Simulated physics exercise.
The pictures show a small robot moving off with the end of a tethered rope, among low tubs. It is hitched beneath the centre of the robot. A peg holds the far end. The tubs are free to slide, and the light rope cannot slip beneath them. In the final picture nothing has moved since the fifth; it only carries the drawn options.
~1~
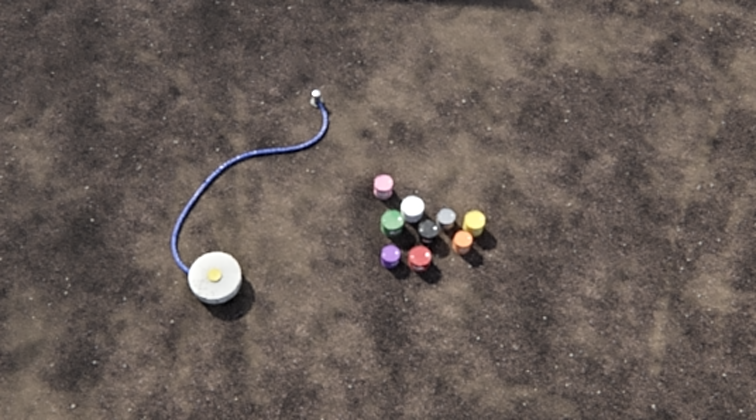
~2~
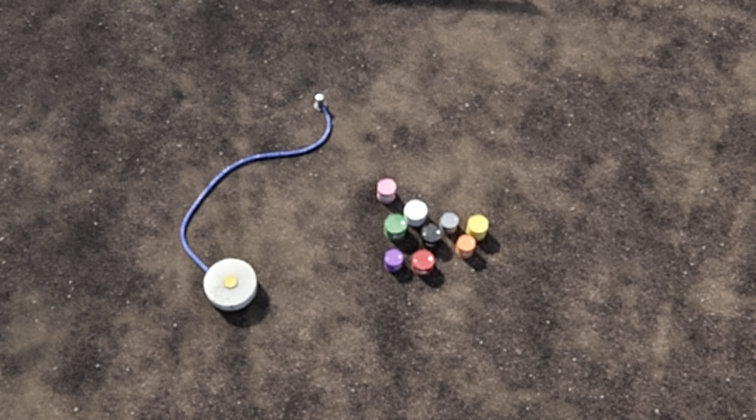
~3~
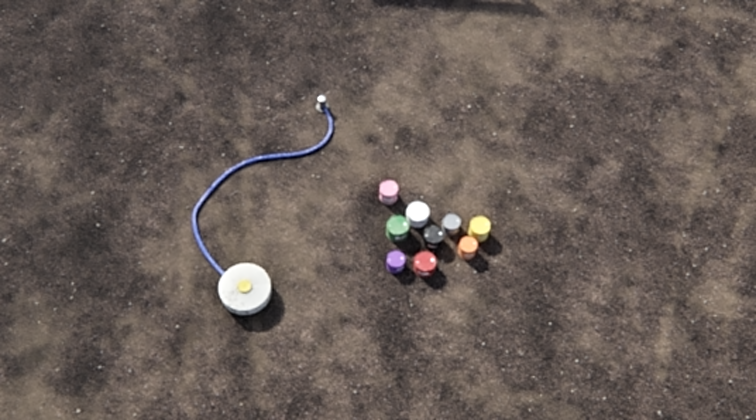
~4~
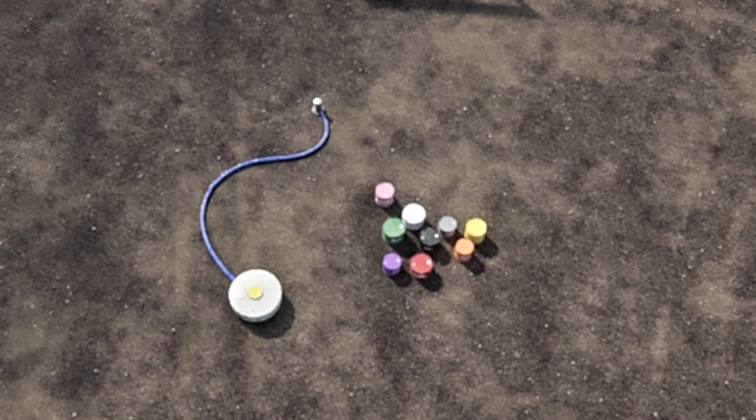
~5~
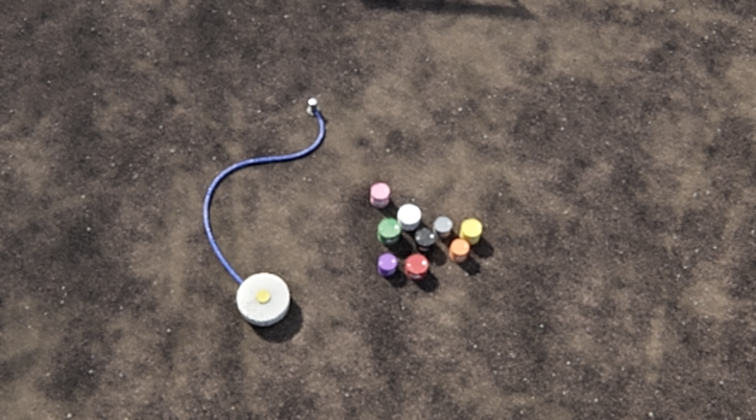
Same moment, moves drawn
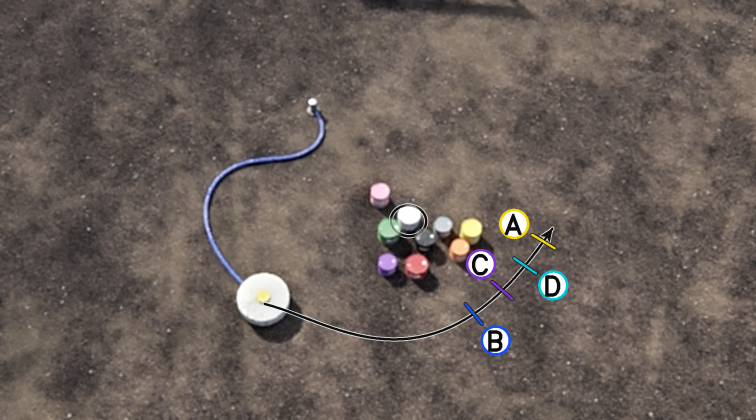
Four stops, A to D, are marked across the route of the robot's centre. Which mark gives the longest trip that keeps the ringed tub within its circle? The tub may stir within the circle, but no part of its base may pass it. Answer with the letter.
It can go as far as D.
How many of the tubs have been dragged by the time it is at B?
The count is none.
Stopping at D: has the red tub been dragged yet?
By then, yes.
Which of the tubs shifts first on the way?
The purple one.
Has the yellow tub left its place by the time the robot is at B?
No.
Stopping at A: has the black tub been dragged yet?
Yes.
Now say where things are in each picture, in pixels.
The first picture shows green tub (392, 224); purple tub (390, 257); pink tub (383, 187).
The second picture shows robot (231, 285); peg (320, 102).
The third picture shows robot (246, 290); orange tub (468, 248).
The fourth picture shows robot (256, 296); black tub (429, 240).
The fifth picture shows robot (264, 300); red tub (416, 267); green tub (389, 232); purple tub (387, 265).
On the marked copy, A at (543, 242); B at (474, 314); C at (502, 291); D at (525, 266); the ring at (409, 221); the route from (265, 304) via (436, 333) to (552, 229).
With D. Early on, robot (364, 333); white tub (409, 218).
Further on, robot (464, 317); white tub (409, 218).
At the end, robot (526, 262); black tub (426, 233); white tub (409, 218); red tub (428, 252); purple tub (410, 245); the white tub is still in its ring.
As for the rest, A drags the ringed tub to (418, 204); B is safe but short; C is safe but short.
